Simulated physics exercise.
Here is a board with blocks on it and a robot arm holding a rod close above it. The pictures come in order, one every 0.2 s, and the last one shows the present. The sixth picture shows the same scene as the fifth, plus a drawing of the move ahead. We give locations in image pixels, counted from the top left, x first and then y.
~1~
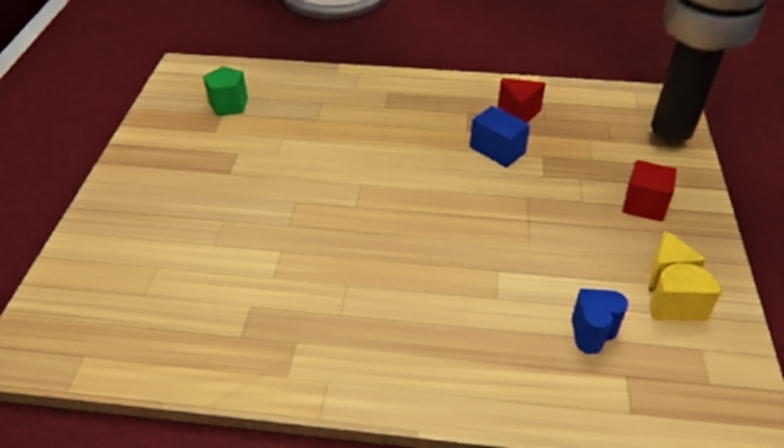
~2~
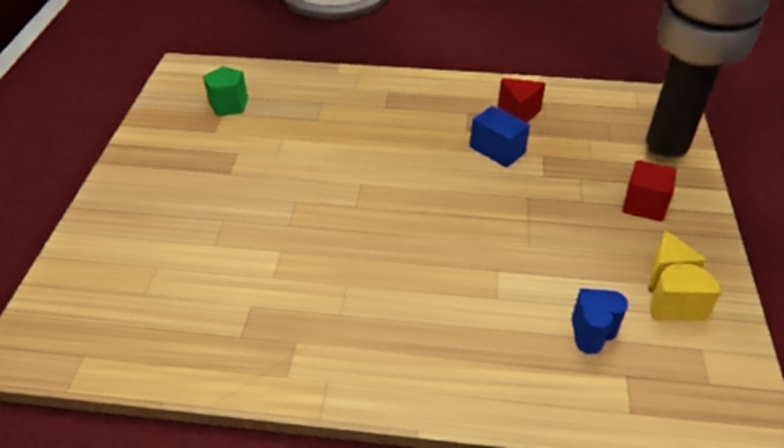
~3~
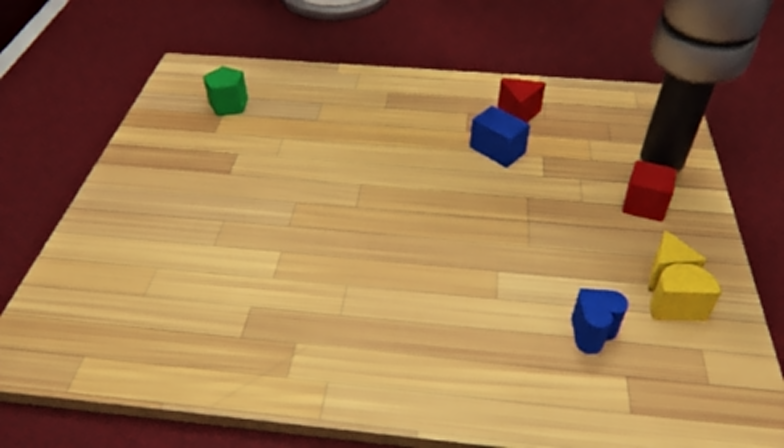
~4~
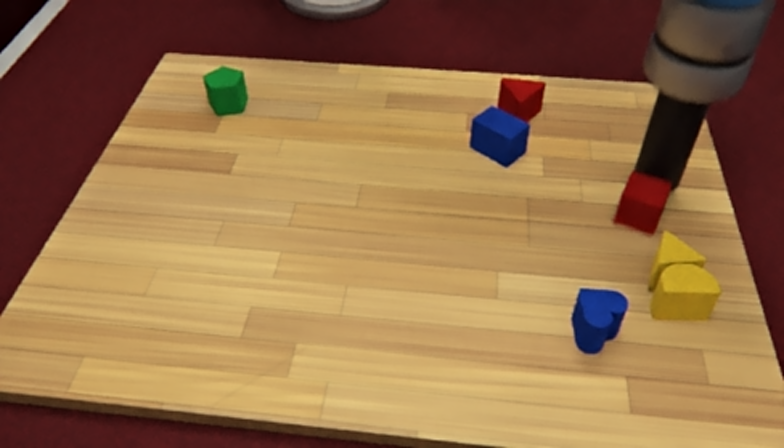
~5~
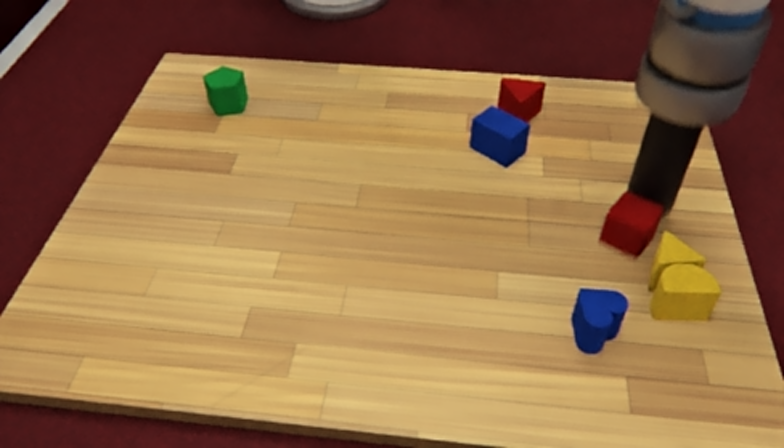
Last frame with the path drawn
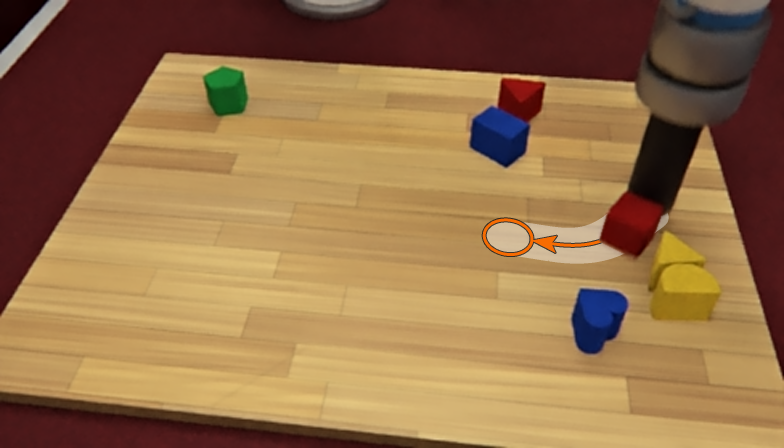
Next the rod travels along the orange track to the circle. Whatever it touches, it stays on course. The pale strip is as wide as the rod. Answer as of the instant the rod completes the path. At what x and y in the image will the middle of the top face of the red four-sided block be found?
My best guess is (596, 251).
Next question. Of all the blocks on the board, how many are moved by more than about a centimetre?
I'm going with one.
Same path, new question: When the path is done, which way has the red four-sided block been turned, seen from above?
In a top view, it turns counterclockwise.
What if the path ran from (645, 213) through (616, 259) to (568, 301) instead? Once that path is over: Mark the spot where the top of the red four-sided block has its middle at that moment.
Put as a pixel place, it's (569, 314).
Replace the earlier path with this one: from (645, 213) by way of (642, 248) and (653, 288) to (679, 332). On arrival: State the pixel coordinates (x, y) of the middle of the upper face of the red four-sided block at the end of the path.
The centre of its top will be at (614, 259).
Path on the board, from (645, 213) through (611, 237) and (562, 245) to (508, 237).
What follows on the original path. One third of the way, rod (613, 225); red four-sided block (608, 240), turned 25° anticlockwise.
Two thirds of the way, rod (564, 232); red four-sided block (596, 252), turned 40° anticlockwise.
At the end, rod (510, 224); red four-sided block (596, 252), turned 40° anticlockwise; yellow three-sided block in place.
